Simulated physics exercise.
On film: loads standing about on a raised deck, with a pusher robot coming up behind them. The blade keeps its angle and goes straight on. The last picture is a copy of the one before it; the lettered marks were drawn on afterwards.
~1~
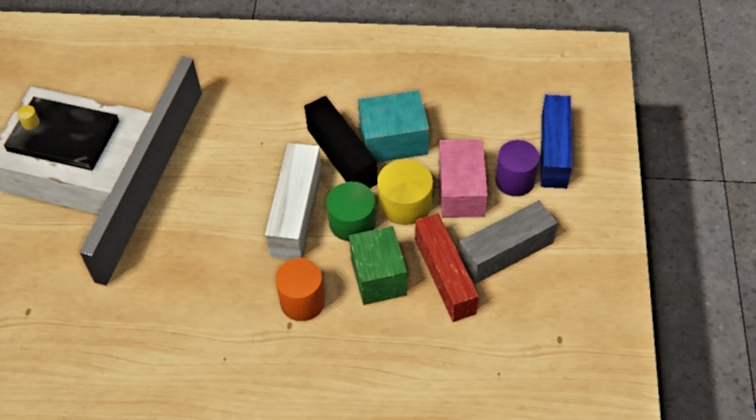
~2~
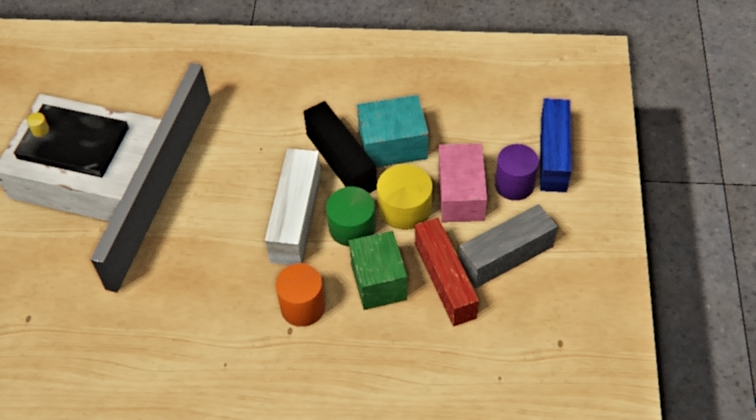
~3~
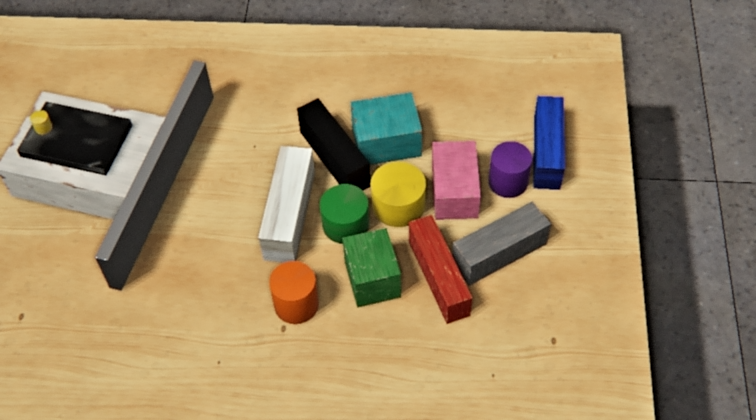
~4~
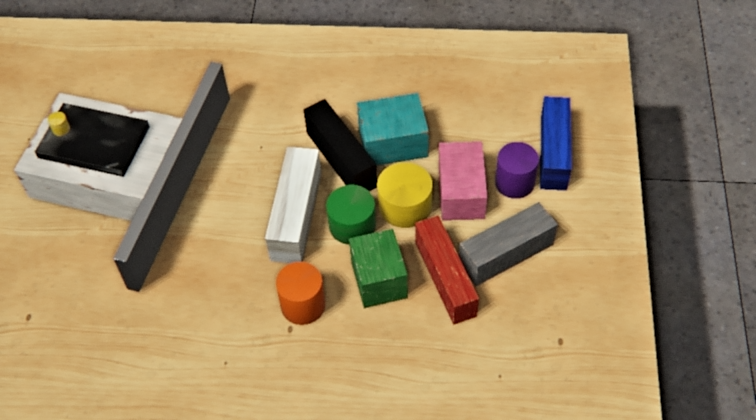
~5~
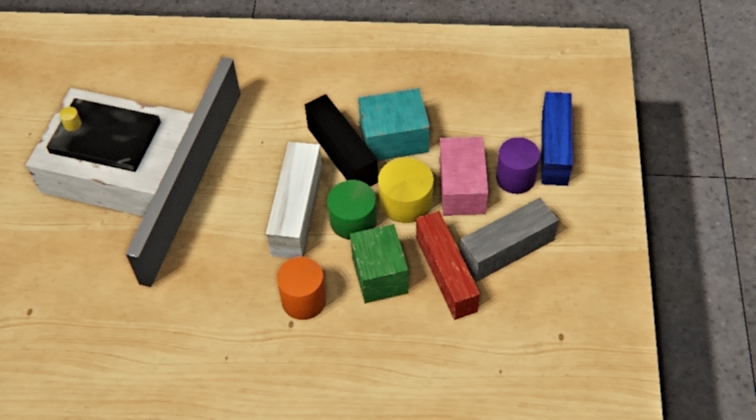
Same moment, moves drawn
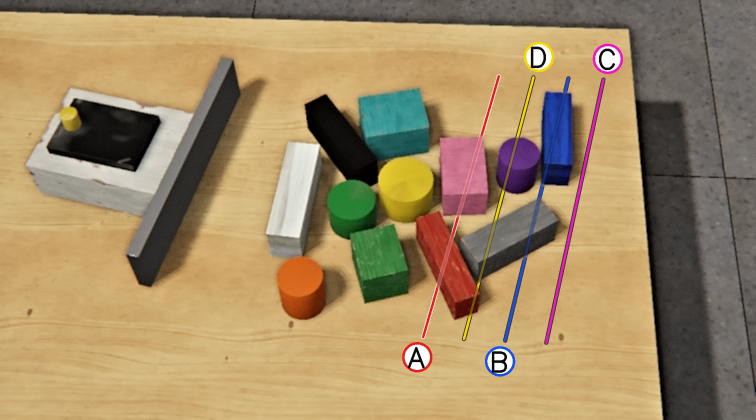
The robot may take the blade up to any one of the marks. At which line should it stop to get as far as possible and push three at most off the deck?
As far as mark B.
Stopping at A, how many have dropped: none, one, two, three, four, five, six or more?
The count is none.
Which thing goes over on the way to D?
It is the blue stick.
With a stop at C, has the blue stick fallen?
By then, yes.
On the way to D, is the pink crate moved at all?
By then, yes.
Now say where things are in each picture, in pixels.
The first picture shows black stick (340, 144); grey bar (508, 242); pink crate (463, 178).
The second picture shows robot (78, 140); purple canister (516, 172).
The third picture shows robot (82, 138); turquoise crate (386, 129).
The fourth picture shows robot (100, 139); orange canister (301, 294).
The fifth picture shows robot (111, 135); green crate (380, 264); white stick (296, 199); blue stick (557, 138).
On the marked copy, A at (464, 195); B at (539, 198); C at (577, 200); D at (502, 197).
With B. Early on, robot (235, 139); turquoise crate (406, 124); black stick (368, 149).
Further on, robot (361, 144); blue stick (589, 130); purple canister (570, 150).
At the end, robot (460, 147); purple canister over the edge; blue stick over the edge; two fallen.
As for the rest, A is within the limit but short; C drops five; D is within the limit but short.
